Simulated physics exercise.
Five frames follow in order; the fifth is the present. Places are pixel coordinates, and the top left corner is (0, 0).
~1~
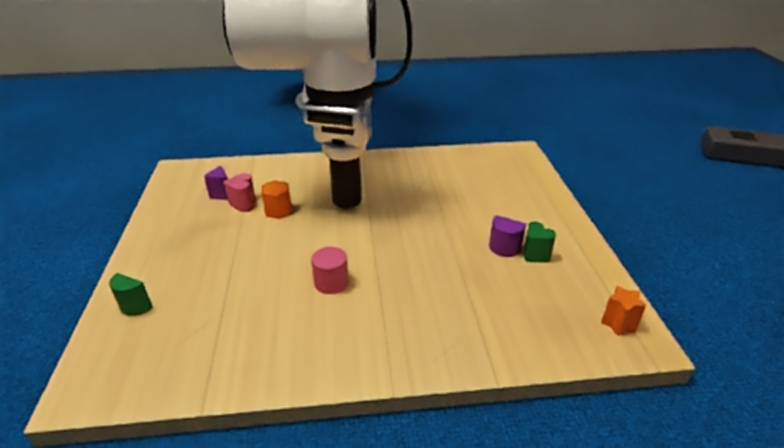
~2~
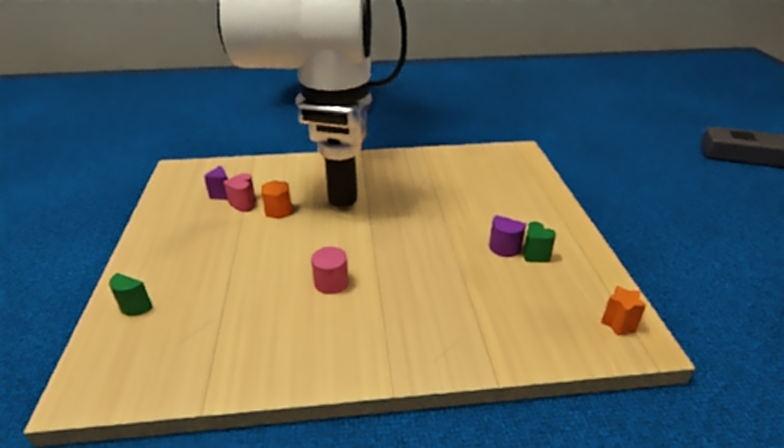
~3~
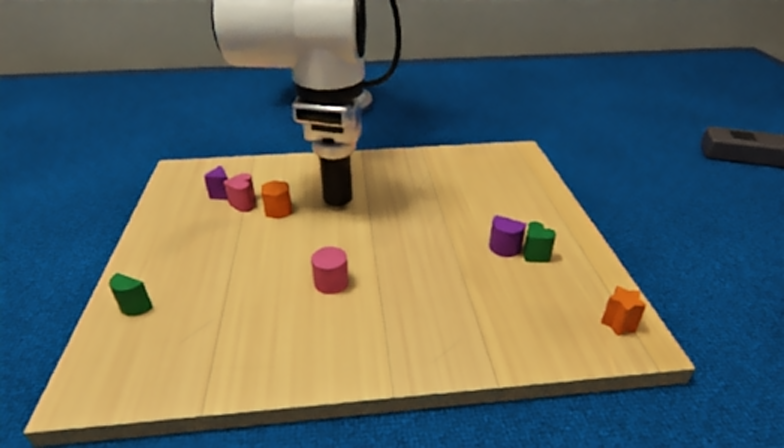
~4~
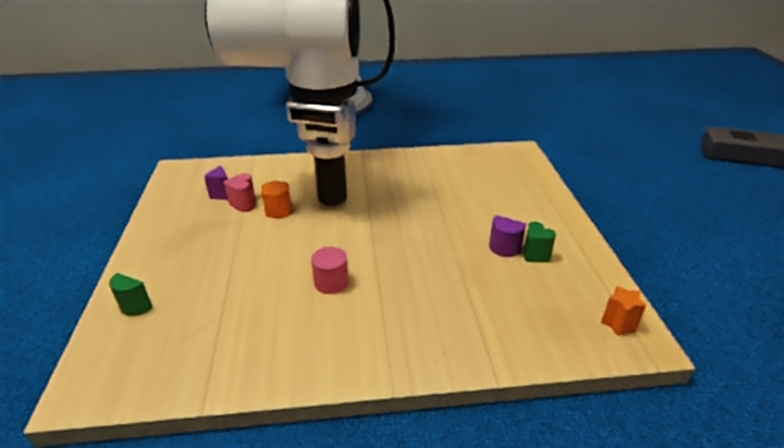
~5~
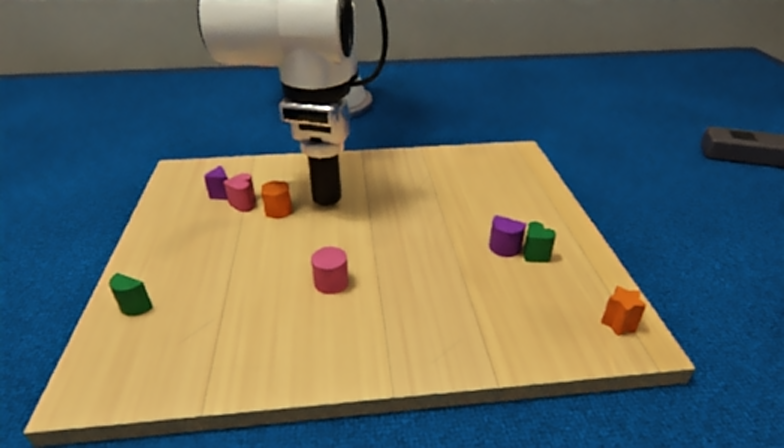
At the start, a white robotic arm holds its dark, cylindrical tip over the back of a wooden board scattered with purple, pink, orange and green blocks. The arm then shifts slightly left in small steps, drawing a little nearer the orange hexagonal block, while all the blocks stay still.
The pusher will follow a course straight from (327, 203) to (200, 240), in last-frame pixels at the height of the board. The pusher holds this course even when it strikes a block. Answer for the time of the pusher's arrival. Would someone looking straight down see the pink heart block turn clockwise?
Yes.
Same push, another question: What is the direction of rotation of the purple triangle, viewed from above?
If we look at it from overhead, the purple triangle pivots counter-clockwise.
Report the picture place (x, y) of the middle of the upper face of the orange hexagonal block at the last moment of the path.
Most likely (198, 196).
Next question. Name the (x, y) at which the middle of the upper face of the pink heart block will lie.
Final place: (224, 180).
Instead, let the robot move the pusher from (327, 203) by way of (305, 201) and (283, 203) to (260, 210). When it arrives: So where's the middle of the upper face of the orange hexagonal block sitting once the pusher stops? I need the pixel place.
I think it will end close to (243, 202).
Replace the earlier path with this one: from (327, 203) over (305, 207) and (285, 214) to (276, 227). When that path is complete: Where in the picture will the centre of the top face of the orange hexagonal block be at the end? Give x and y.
Most likely (247, 195).
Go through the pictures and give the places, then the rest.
In the first picture, pusher tip at (347, 200); block tops, purple triangle at (217, 172); pink heart block at (239, 181); orange hexagonal block at (275, 187).
In the second picture, pusher at (343, 199); blocks unchanged.
In the third picture, pusher at (338, 198); blocks unchanged.
In the fourth picture, pusher at (333, 198); blocks unchanged.
In the fifth picture, pusher at (327, 197); purple triangle at (217, 172); pink heart block at (239, 181); orange hexagonal block at (275, 187).
On the path given first. One third of the way, pusher at (286, 209); pink heart block at (236, 180); orange hexagonal block at (254, 190), turned 25° clockwise.
Two thirds of the way, pusher at (243, 220); purple triangle at (215, 169), turned 20° anticlockwise; pink heart block at (224, 180), turned 75° clockwise; orange hexagonal block at (214, 195), turned 60° clockwise.
At the end, pusher at (198, 233); purple triangle at (215, 169), turned 25° anticlockwise; pink heart block at (224, 180), turned 75° clockwise; orange hexagonal block at (198, 196), turned 120° clockwise.
